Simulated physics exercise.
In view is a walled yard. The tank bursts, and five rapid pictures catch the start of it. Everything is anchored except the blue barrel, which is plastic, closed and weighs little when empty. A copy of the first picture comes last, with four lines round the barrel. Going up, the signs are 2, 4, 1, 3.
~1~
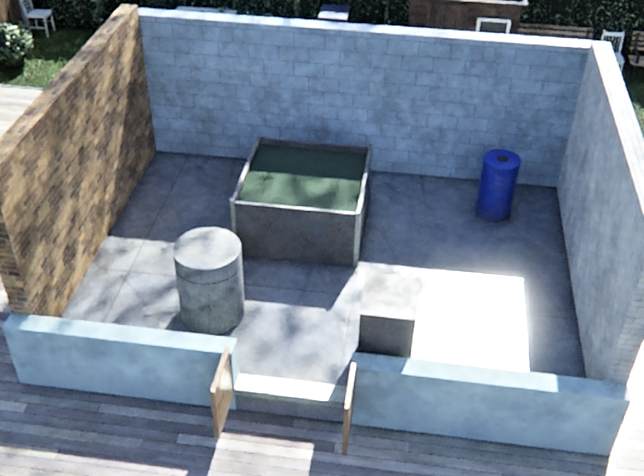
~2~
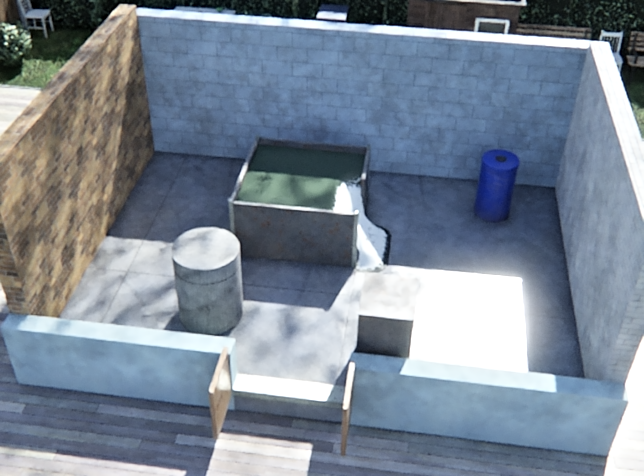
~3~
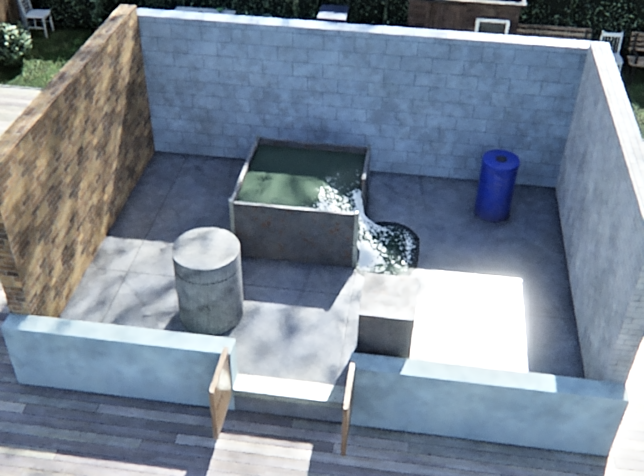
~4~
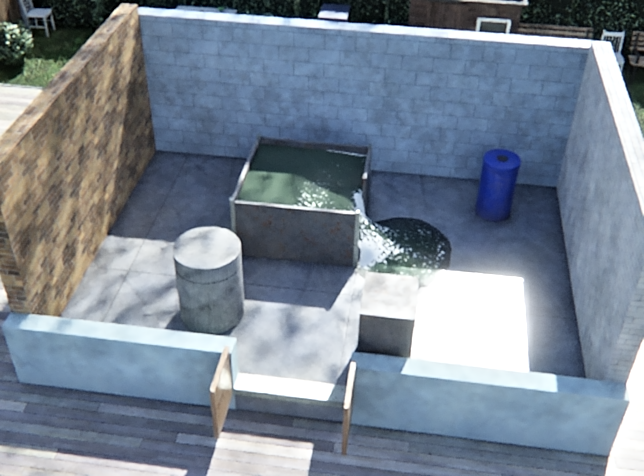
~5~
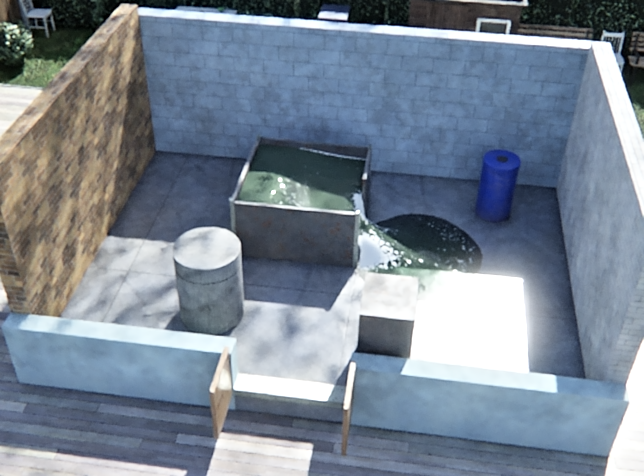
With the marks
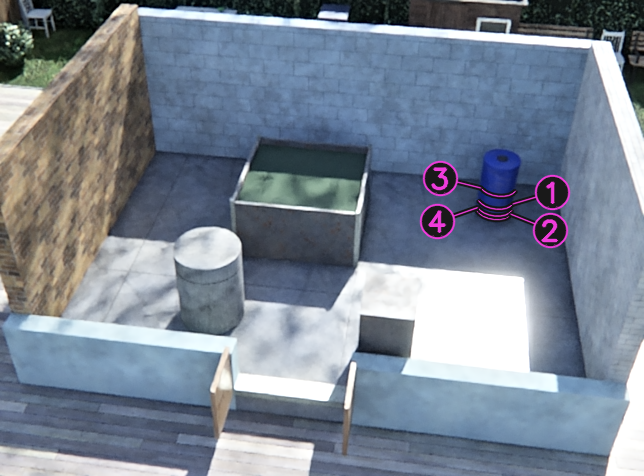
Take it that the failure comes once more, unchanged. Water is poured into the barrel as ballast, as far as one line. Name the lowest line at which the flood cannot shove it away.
Choose 1.
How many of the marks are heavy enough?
Two.
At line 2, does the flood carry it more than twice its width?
Yes, it does.
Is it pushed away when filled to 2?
Yes.
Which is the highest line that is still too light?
4 it is.
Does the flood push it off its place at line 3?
No.
In magenta, 1 at (496, 209); 2 at (494, 219); 3 at (498, 196); 4 at (494, 215); from the bottom up 2, 4, 1, 3.
If 1 is chosen, it does not move.
If 2 is chosen, it is pushed about 3 times its own width away.
If 3 is chosen, it does not move.
If 4 is chosen, it is pushed about twice its own width away.
